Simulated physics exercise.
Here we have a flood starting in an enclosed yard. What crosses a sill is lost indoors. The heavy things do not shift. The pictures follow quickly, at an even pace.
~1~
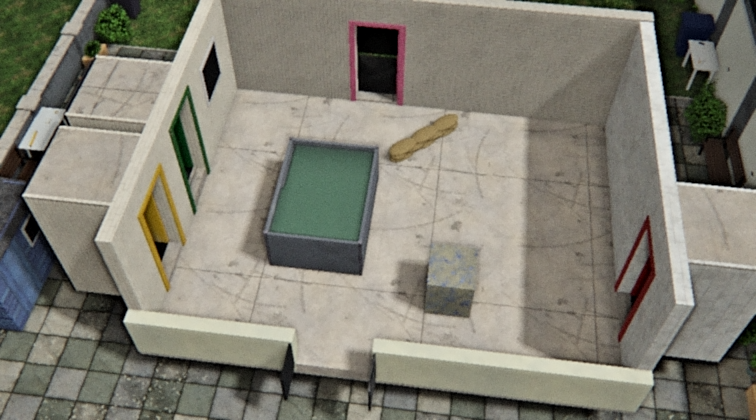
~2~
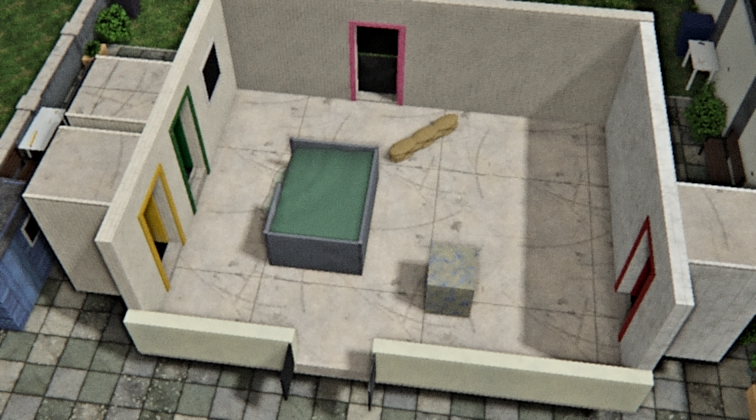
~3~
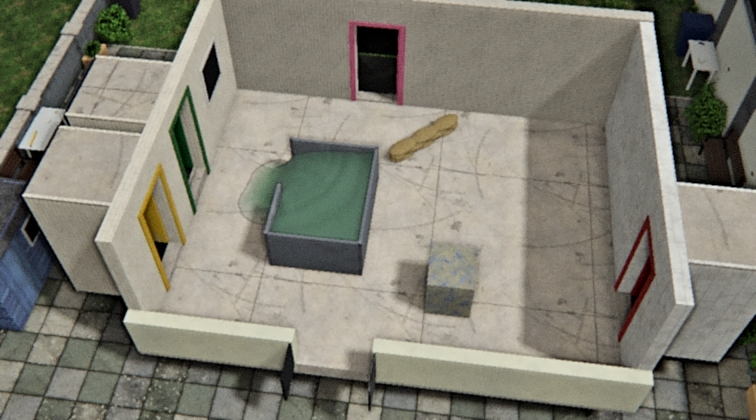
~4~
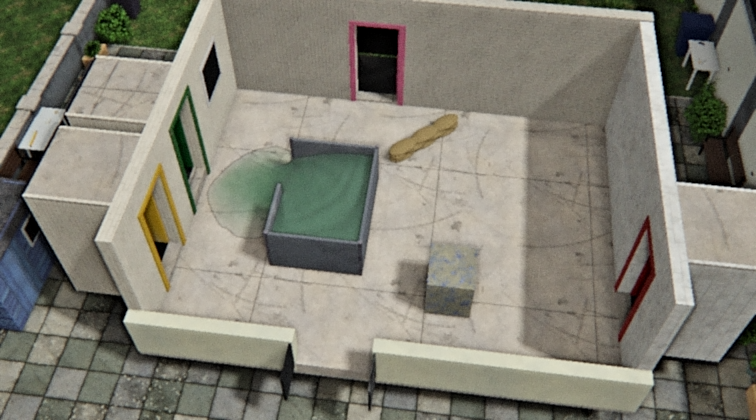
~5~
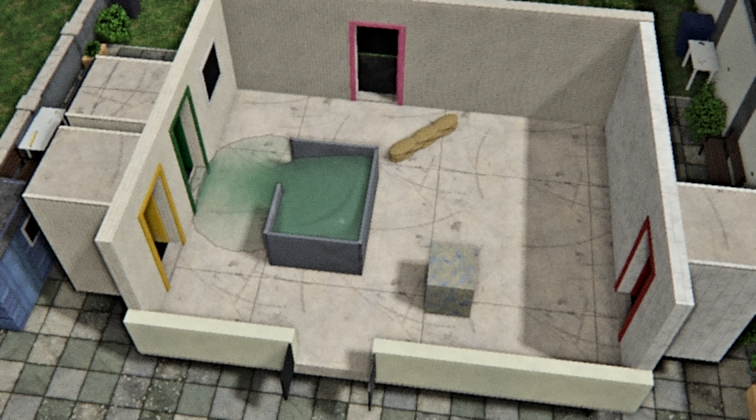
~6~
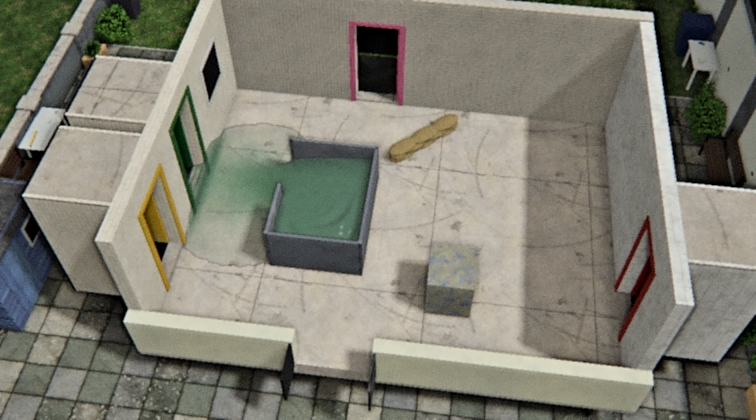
A large grey tank of green water stands near the middle of a roofless, pale-walled yard, seen from high above by a still camera. A tan log lies behind it and a mottled block sits to its right, with yellow and green doorways left, pink behind and red right. Water pours through a gap in the tank's left side and spreads across the floor to the left wall.
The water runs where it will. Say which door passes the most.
The green doorway takes the most.
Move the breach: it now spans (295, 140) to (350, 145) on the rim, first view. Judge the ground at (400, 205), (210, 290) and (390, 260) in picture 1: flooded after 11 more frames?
One after the other: Dry, free of water, no water.
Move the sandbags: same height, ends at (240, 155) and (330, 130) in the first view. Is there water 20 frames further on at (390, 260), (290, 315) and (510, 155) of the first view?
In that order: Clear, under water, dry.
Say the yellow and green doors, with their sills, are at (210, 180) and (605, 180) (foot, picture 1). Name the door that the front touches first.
That is the yellow door.
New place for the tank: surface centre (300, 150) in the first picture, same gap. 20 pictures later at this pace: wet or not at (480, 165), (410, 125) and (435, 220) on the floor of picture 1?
As listed: No water, wet, dry.
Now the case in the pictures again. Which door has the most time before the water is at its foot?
Last comes the one in red.
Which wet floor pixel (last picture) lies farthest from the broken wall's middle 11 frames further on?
Near (154, 333).
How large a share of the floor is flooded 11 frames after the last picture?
About 25 per cent.
A moment on, water covers 15 % of the floor; yellow door wet at the sill, nothing in, red door not reached, green door a lot in, pink door not reached.
Next, water covers 25 % of the floor; yellow door wet at the sill, nothing in, red door not reached, green door a lot in, pink door wet at the sill, nothing in.
Then, water covers 40 % of the floor; yellow door a trickle in, red door not reached, green door a lot in, pink door wet at the sill, nothing in.
Later, water covers 80 % of the floor; yellow door a trickle in, red door not reached, green door a lot in, pink door wet at the sill, nothing in.
In the end, water covers 90 % of the floor; yellow door a trickle in, red door some in, green door a lot in, pink door some in; the green door has let in the most.
